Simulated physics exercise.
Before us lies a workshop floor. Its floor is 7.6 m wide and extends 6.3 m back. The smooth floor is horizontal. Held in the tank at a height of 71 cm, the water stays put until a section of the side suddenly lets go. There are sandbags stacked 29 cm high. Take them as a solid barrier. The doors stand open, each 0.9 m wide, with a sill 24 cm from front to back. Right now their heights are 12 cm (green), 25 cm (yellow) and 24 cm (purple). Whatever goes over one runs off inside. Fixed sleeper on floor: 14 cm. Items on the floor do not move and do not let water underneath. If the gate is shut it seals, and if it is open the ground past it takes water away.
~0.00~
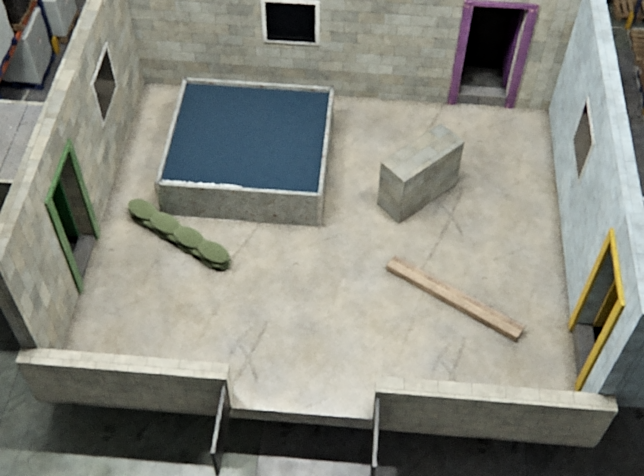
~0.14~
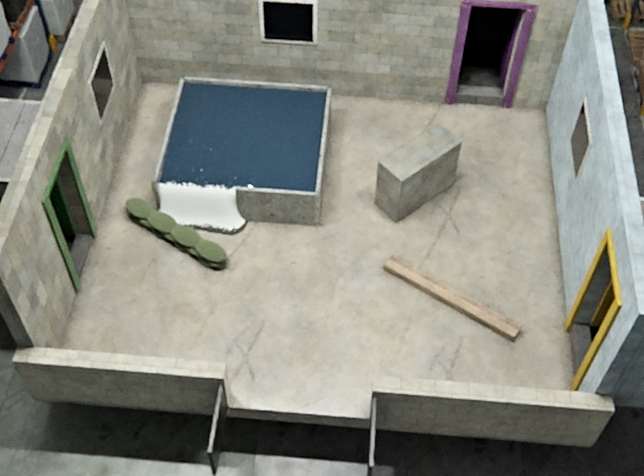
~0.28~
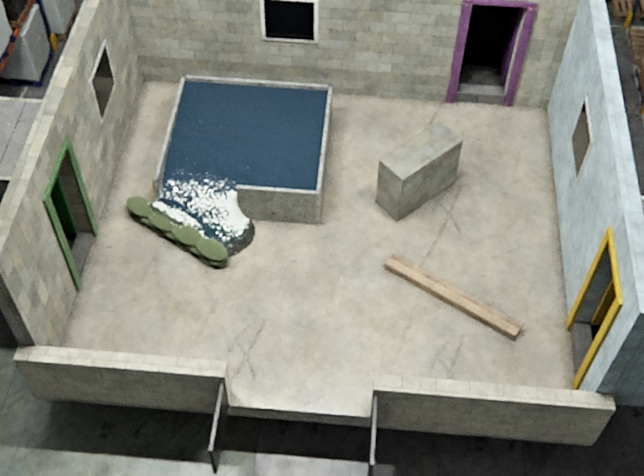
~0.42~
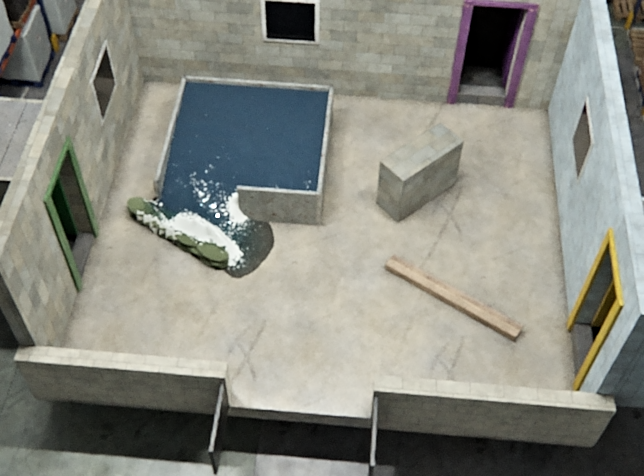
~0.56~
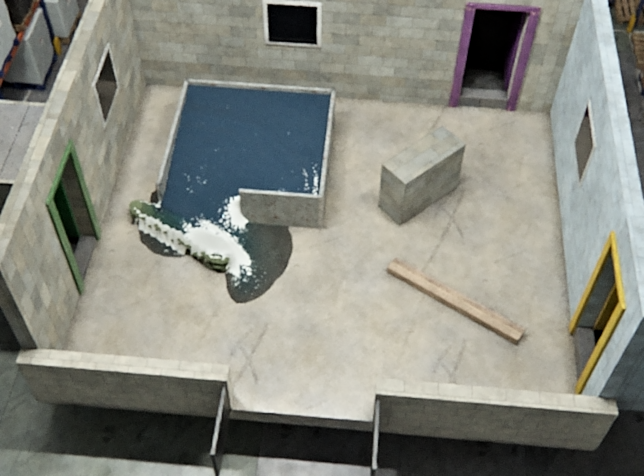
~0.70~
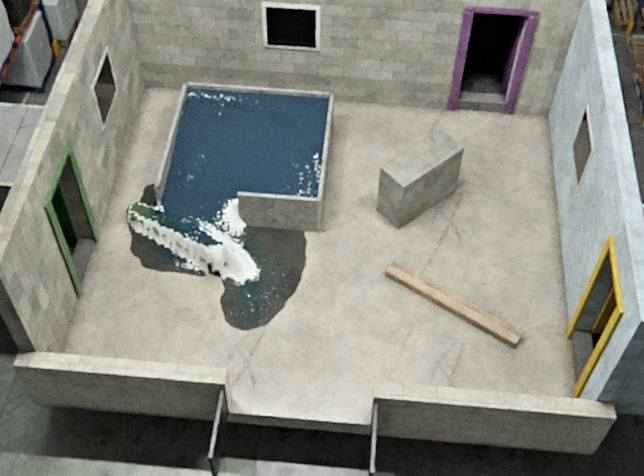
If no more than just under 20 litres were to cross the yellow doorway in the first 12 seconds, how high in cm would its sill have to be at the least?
It would need to be about 14.5 cm high.
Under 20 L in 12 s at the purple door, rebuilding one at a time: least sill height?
Purple: Roughly 9.0 cm.
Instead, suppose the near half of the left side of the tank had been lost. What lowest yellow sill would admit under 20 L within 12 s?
I'd say close to 10.0 cm.
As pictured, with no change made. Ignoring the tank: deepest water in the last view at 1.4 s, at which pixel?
(176, 232).
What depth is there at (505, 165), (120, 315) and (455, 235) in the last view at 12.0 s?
Approx. 9 / 4 / 8 cm.
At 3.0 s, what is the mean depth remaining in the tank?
Around 42 cm deep on average.
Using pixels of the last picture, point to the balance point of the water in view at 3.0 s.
The water is centred near (254, 217).
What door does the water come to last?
The purple one.
After 1.4 s water covers 35 % of the floor, deepest (63 cm) near (176, 232); it has not reached the yellow door.
After 3.0 s water covers 65 % of the floor, deepest (42 cm) near (176, 232); 5 cm at the yellow door, 0 litres in over its 25 cm sill.
After 12.0 s water covers 95 % of the floor, deepest (19 cm) near (176, 232); 8 cm at the yellow door, 0 litres in over its 25 cm sill.
At the yellow door as built, the water arrived by 2.8 s and peaked near 18 cm at 7.0 s.
With a sill of 13 cm, 41 litres would have come in within the 12 s; with 18 cm, 3 litres. So under 20 litres takes about 14.5 cm.
